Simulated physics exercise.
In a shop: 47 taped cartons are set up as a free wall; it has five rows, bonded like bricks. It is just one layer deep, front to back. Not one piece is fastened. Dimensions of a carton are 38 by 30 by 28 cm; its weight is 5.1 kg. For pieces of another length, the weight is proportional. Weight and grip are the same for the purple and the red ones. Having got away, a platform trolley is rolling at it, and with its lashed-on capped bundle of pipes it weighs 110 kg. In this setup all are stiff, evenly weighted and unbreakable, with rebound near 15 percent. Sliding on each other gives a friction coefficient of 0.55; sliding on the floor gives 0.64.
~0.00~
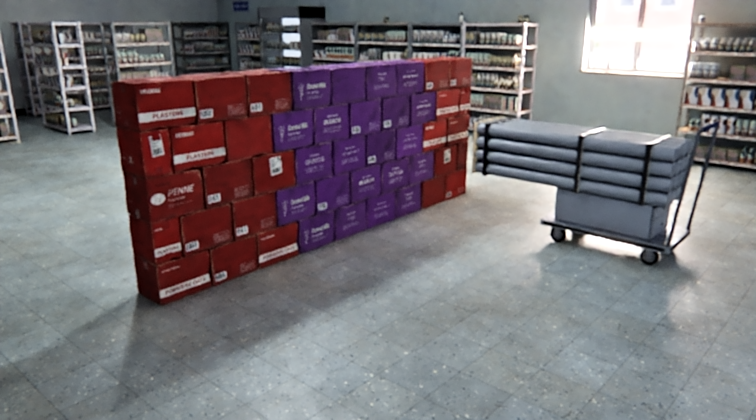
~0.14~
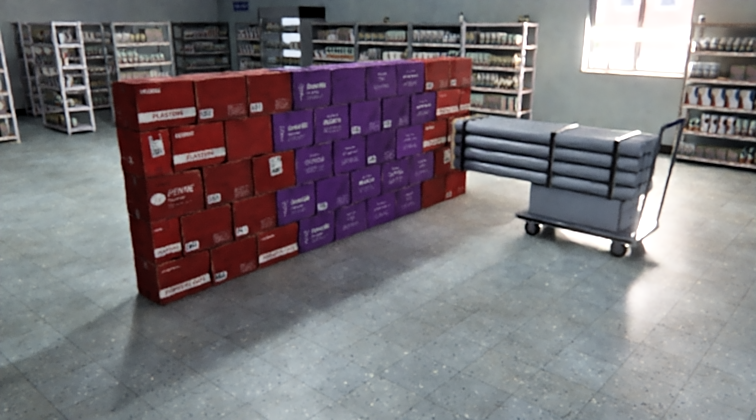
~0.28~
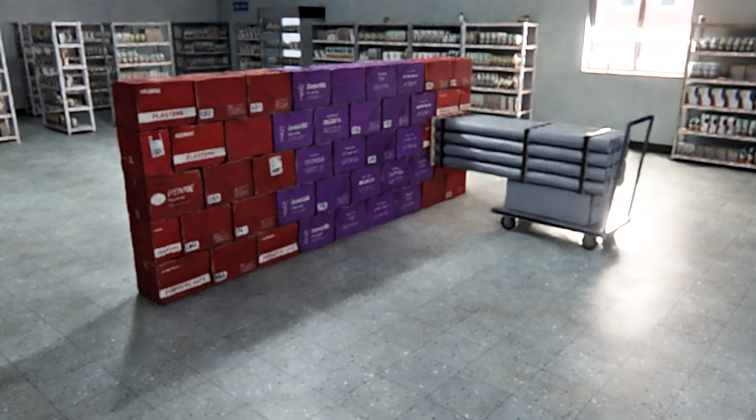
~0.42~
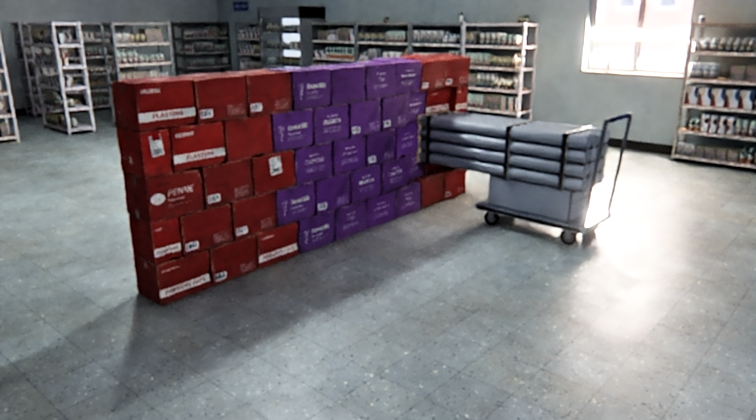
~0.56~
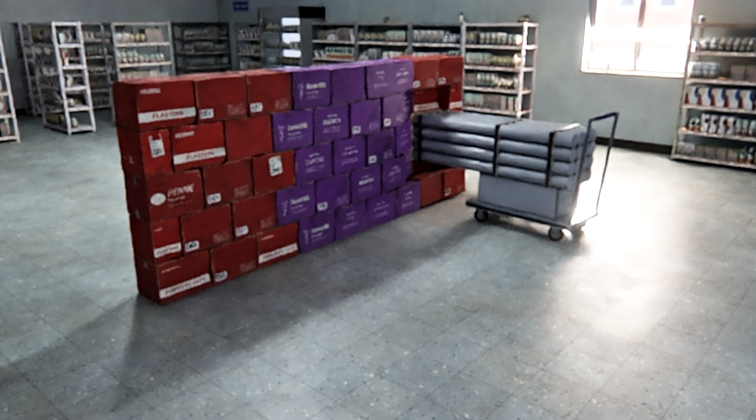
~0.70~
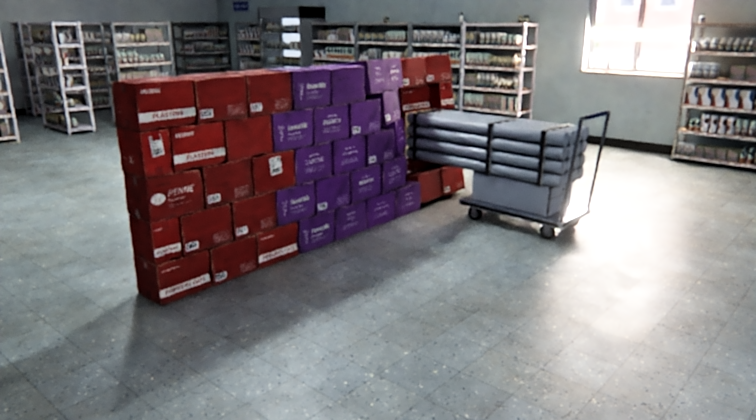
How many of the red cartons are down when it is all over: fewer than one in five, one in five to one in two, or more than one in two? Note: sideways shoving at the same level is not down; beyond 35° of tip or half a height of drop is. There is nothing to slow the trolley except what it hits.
One in five to one in two.
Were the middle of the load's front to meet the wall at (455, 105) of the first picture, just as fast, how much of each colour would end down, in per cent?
Result - red: 30 percent, purple: 10 percent.
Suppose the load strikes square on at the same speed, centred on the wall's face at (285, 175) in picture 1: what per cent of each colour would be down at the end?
For red it's 40 per cent, for purple 30 per cent.
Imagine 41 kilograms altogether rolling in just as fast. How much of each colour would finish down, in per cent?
Down by colour: Red 0, purple 0 per cent.
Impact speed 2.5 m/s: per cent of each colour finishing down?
You'd end up with red at 30 per cent down and purple at 30 per cent.
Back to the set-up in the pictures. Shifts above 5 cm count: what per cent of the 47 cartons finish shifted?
I count 30 % as shifted.
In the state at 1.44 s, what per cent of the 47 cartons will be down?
By then 30 %.
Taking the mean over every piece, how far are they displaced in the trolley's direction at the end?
Mean shift close to 40 cm.
Around 1.02 s, load 42 cm past the wall's line, still rolling; 6 of the 25 red cartons down (6 of 47 in all colours); top red carton tipped 20°, 14 cm lower; top purple carton tipped 27°.
Around 1.44 s, load 55 cm past the wall's line, still rolling; 9 of the 25 red cartons down (15 of 47 in all colours); top red carton tipped 37°, 99 cm lower; top purple carton on its side.
Finally (3.1 s), load 71 cm past the wall's line, stopped; 9 of the 25 red cartons down (15 of 47 in all colours); top red carton upside down; top purple carton 1.11 m lower. That is 36 per cent. Seen by the last camera, middles, top red carton near (303, 159), top purple carton near (154, 196).
